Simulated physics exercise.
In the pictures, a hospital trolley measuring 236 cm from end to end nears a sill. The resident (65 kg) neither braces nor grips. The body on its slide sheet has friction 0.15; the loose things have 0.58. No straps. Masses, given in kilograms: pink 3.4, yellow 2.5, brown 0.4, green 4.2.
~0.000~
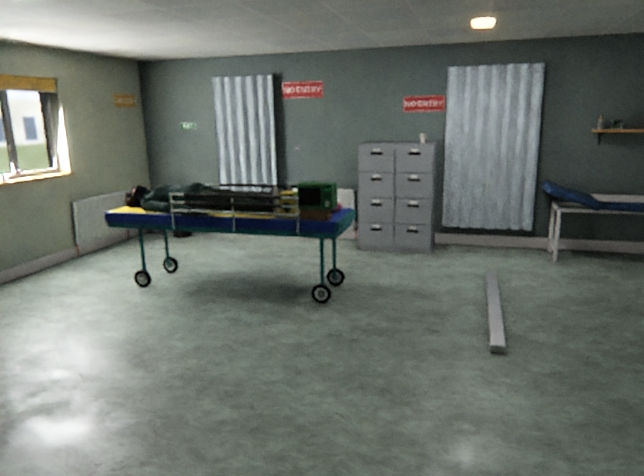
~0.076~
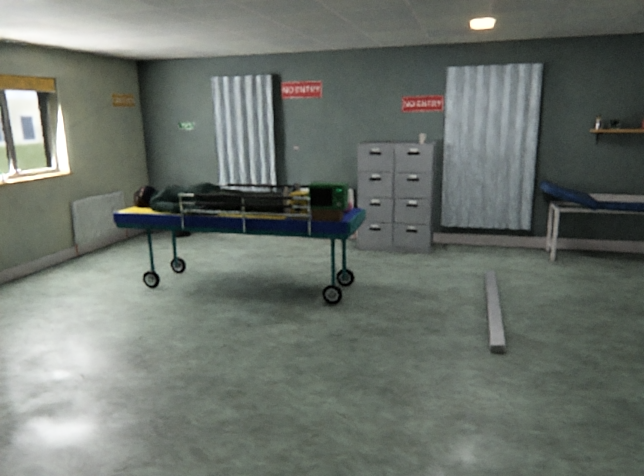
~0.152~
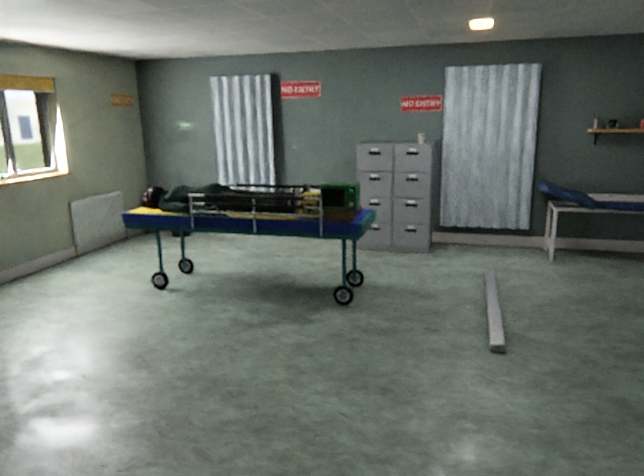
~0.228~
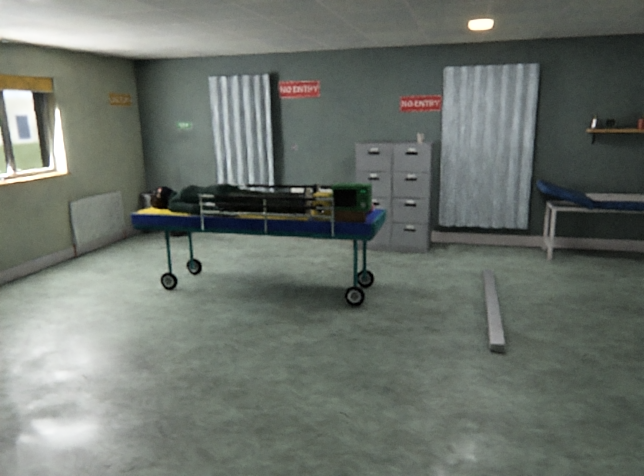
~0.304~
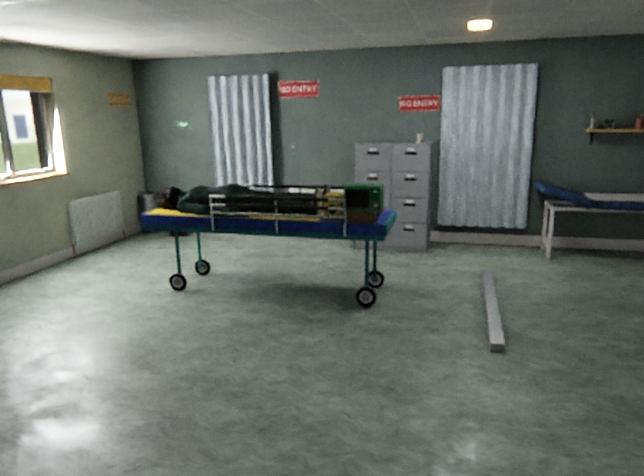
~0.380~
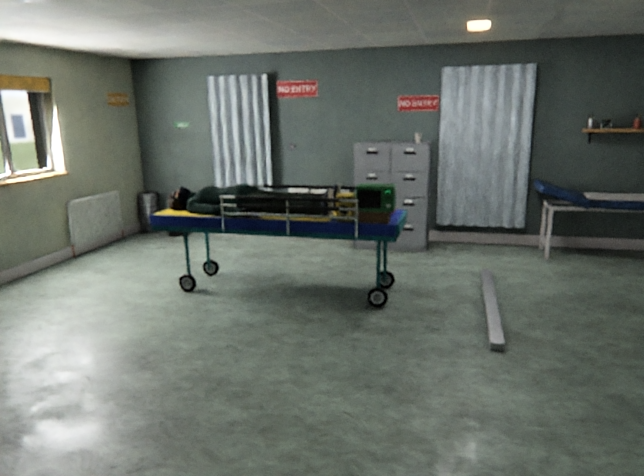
In a dim, grey-green room with filing cabinets and no entry signs, a wheeled trolley carrying a dark, long shape rolled slowly a short way to the right across the floor, while everything else stayed still.
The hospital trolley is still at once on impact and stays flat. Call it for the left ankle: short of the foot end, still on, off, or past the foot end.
Short.
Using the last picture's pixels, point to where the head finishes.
I'd put it close to (310, 204) in the last view.
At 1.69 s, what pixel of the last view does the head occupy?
The head sits close to (309, 204).
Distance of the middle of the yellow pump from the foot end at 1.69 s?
Position: Approx. 5 cm short.
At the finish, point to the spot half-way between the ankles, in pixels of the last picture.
Estimated position: Around (480, 213).
Contact comes at 0.99 s.
After 1.14 s the left ankle is 52 cm short of the foot end, near (441, 208) in the last picture's view; the yellow pump 34 cm short of the foot end, tilted 0°.
After 1.39 s the left ankle is 31 cm short of the foot end, near (466, 208) in the last picture's view; the yellow pump 15 cm short of the foot end, tilted 0°.
After 1.69 s the left ankle is 19 cm short of the foot end, near (479, 209) in the last picture's view; the yellow pump 4 cm short of the foot end, tilted 0°.
Final state at 2.8 s, pink gas bottle stays on; yellow pump stays on; brown glove box drops off; green monitor drops off; left ankle stops short of the foot end.
